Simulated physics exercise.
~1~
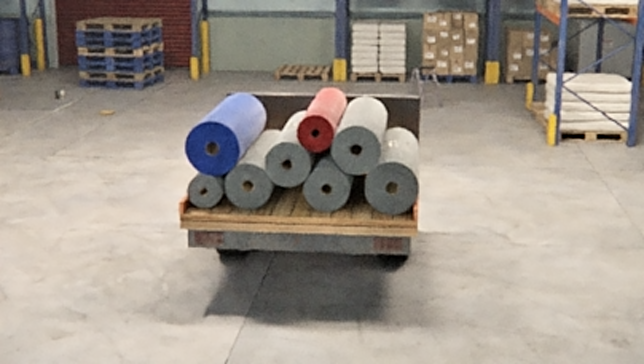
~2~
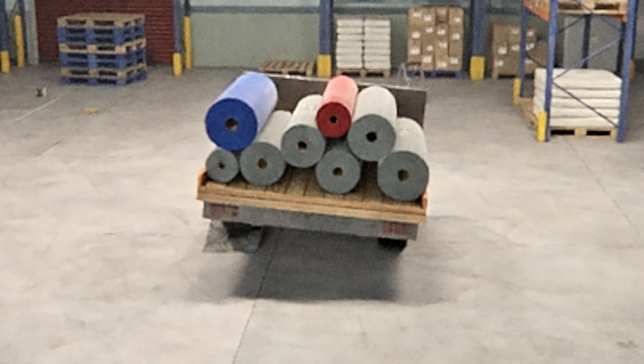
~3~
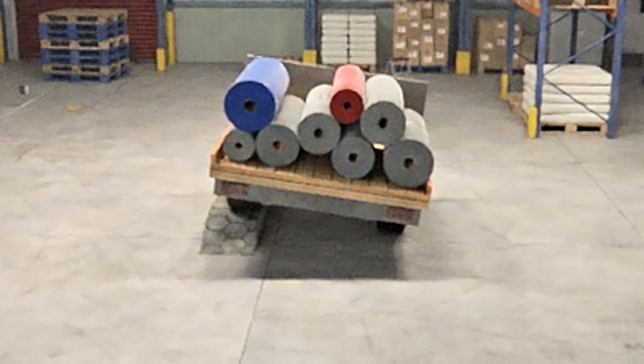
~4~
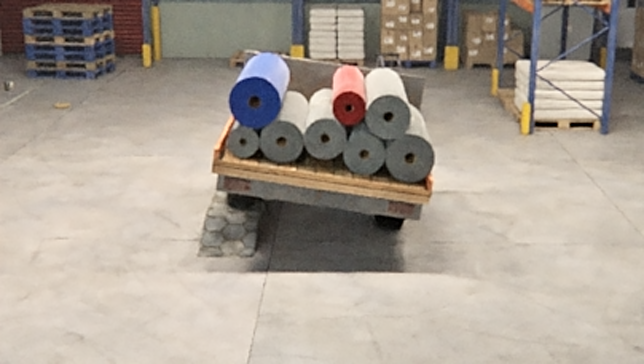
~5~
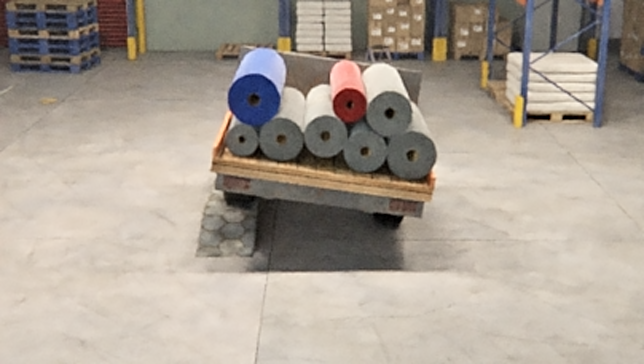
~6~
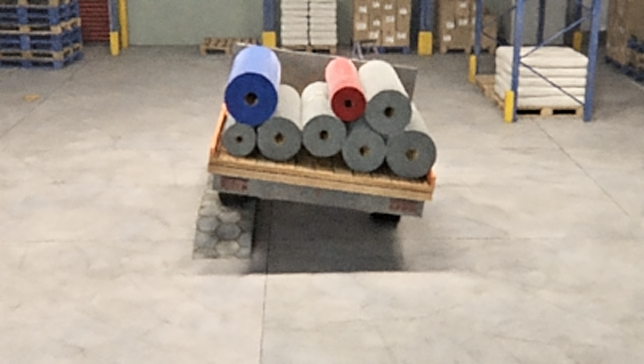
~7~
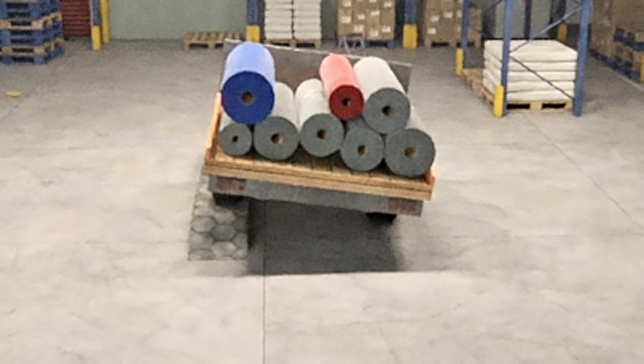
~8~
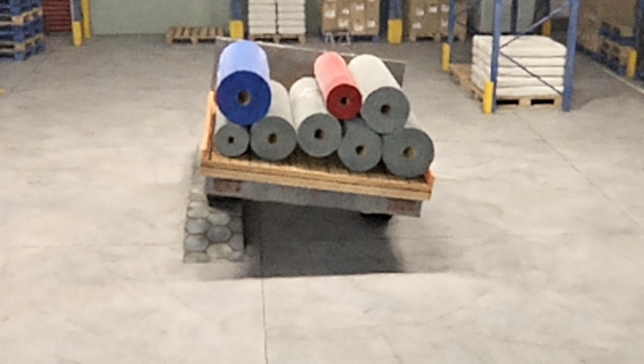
A trailer stacked with rolls tilts as its left wheel climbs a slab, losing none.
